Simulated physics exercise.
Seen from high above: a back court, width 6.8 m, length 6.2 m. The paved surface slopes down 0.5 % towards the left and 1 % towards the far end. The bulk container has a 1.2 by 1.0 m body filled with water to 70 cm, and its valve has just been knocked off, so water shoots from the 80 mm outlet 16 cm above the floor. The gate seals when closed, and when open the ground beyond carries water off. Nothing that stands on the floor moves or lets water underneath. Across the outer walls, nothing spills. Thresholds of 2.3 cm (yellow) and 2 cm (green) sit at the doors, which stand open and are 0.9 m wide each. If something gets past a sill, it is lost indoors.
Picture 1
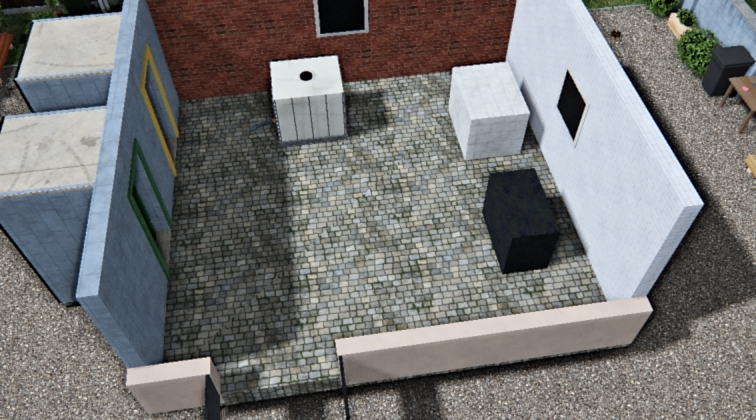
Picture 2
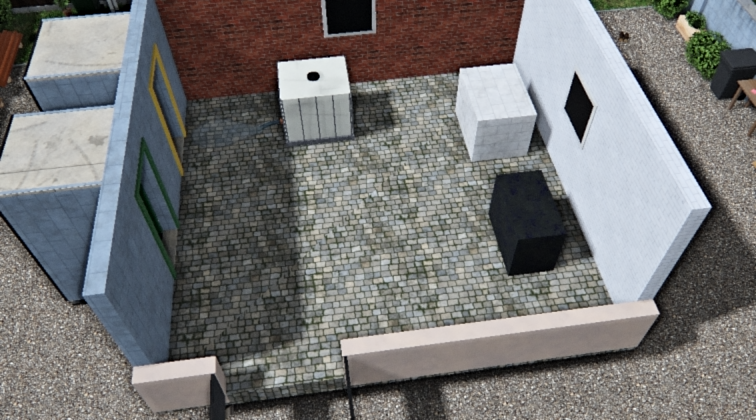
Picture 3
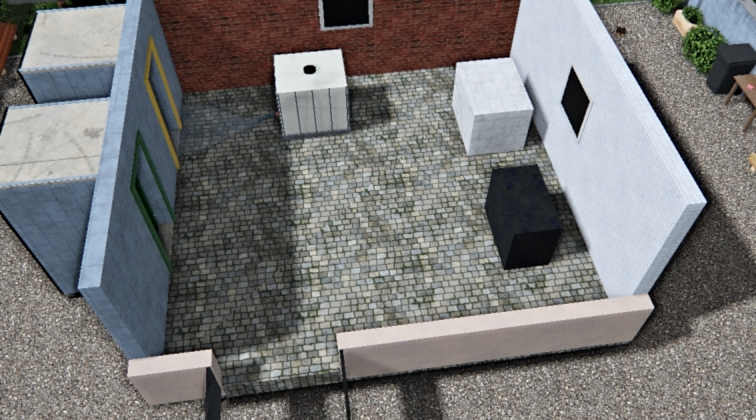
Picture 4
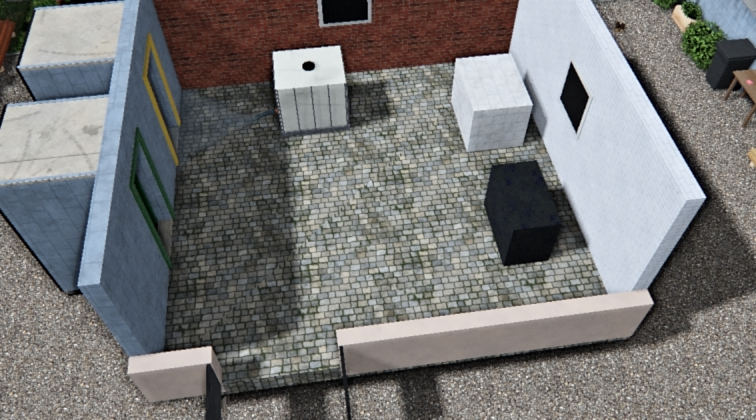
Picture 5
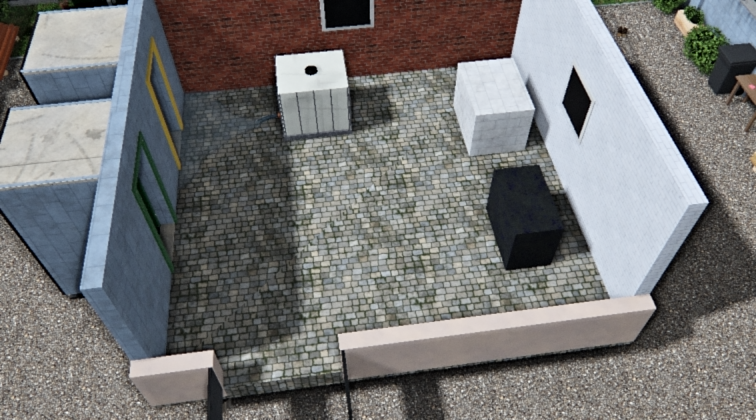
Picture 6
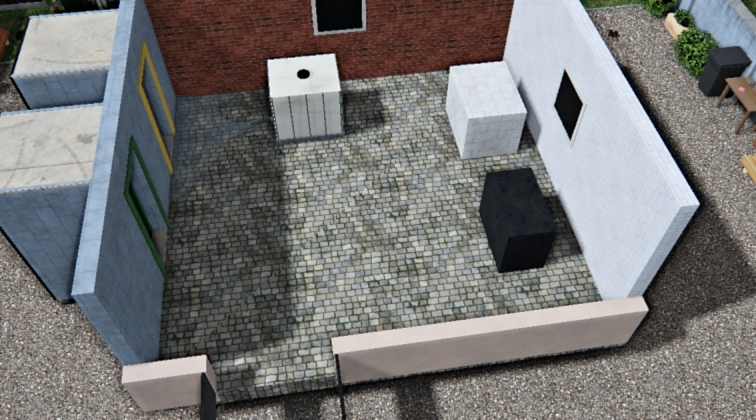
In a walled back court seen from high above, pale and dark boxes stand still on the cobbled paving while the view shifts slightly. A thin, barely visible sheet of water spreads left from mid-court, then its edge creeps nearer the viewer, the wet patch growing modestly.
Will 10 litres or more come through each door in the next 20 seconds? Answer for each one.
Yellow door - at or over that amount. Green door - under that amount.
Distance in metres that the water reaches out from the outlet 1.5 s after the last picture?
The front is around 2.8 m away in a straight line.
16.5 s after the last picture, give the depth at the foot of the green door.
1.0 cm.
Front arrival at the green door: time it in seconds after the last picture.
Arrival time, green: 5.0 seconds.
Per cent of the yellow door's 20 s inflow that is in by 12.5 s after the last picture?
Something like 75 in a hundred has arrived by then.
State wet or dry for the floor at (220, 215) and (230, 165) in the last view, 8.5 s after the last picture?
Point 1: Submerged; point 2: Submerged.
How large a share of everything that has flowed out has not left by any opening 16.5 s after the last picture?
Share: Close to 76 %.
Then, 1.5 s after the last picture water covers 10 % of the floor and is deepest (5 cm) near (177, 100); yellow door 3.8 cm at the sill, 10 L in, green door not reached.
Then, 4.5 s after the last picture water covers 15 % of the floor and is deepest (6 cm) near (177, 100); yellow door 3.8 cm at the sill, 19 L in, green door not reached.
Then, 8.5 s after the last picture water covers 20 % of the floor and is deepest (6 cm) near (177, 100); yellow door 4 cm at the sill, 30 L in, green door 0.74 cm at the sill, 0 L in.
Then, 12.5 s after the last picture water covers 25 % of the floor and is deepest (6 cm) near (177, 100); yellow door 3.9 cm at the sill, 44 L in, green door 0.9 cm at the sill, 0 L in.
Then, 16.5 s after the last picture water covers 30 % of the floor and is deepest (6 cm) near (177, 100); yellow door 3.8 cm at the sill, 58 L in, green door 0.97 cm at the sill, 0 L in.
